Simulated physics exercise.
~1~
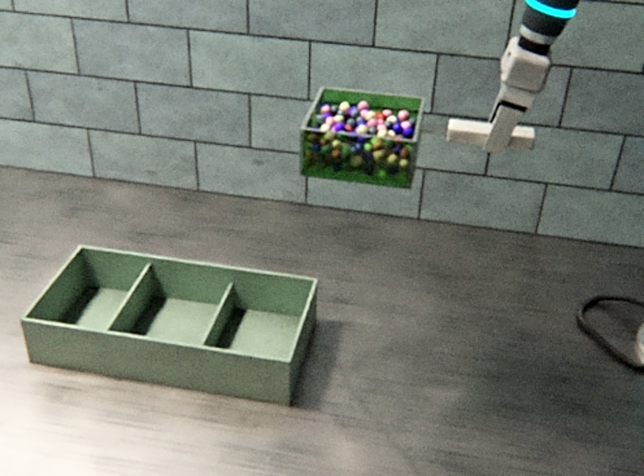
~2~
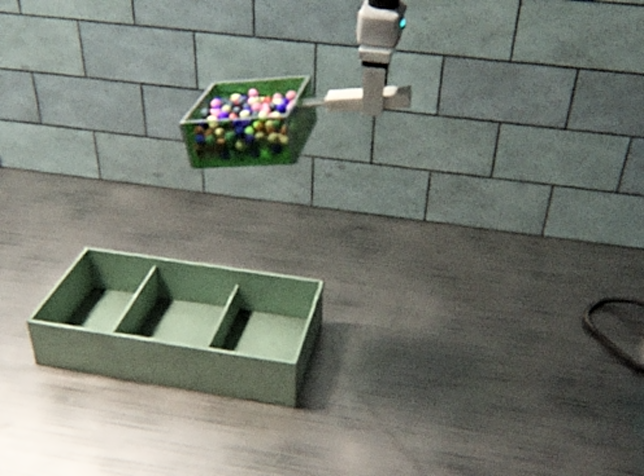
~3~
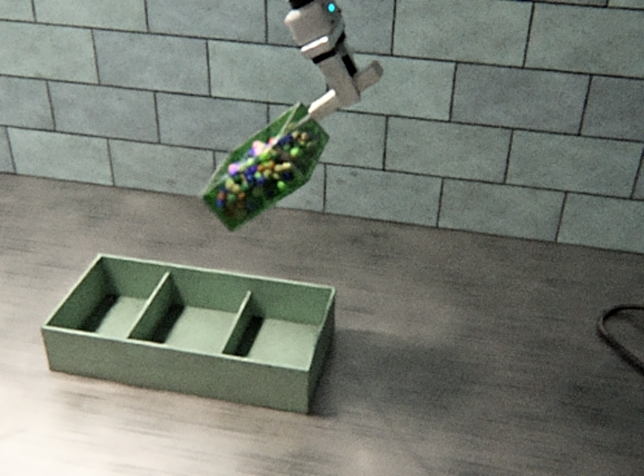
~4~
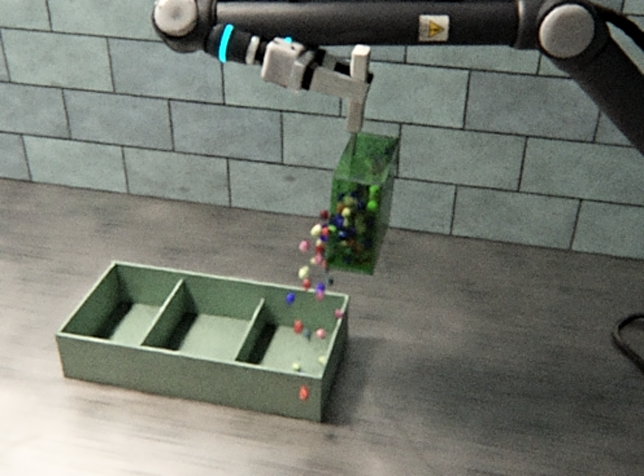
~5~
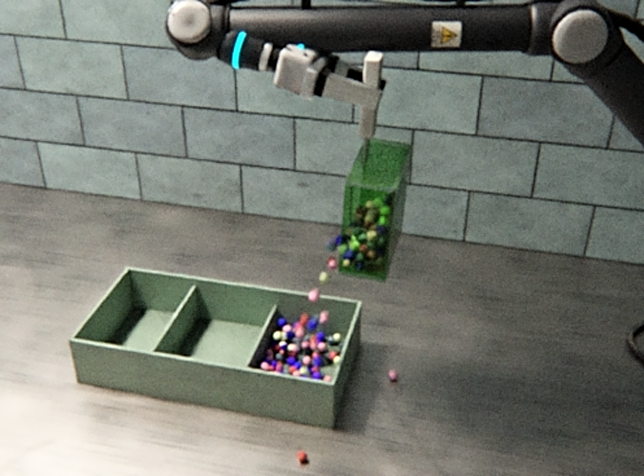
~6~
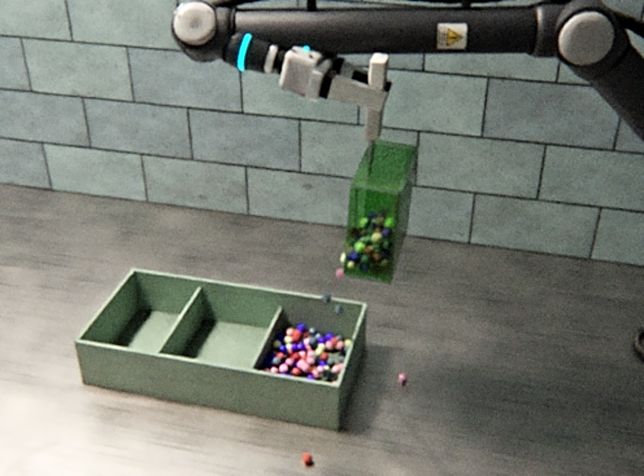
A robot arm carried a clear green box of colourful little balls over a divided green tray and tipped it steeply, spilling many into the right-hand section, while a couple landed on the table and plenty stayed in the box.
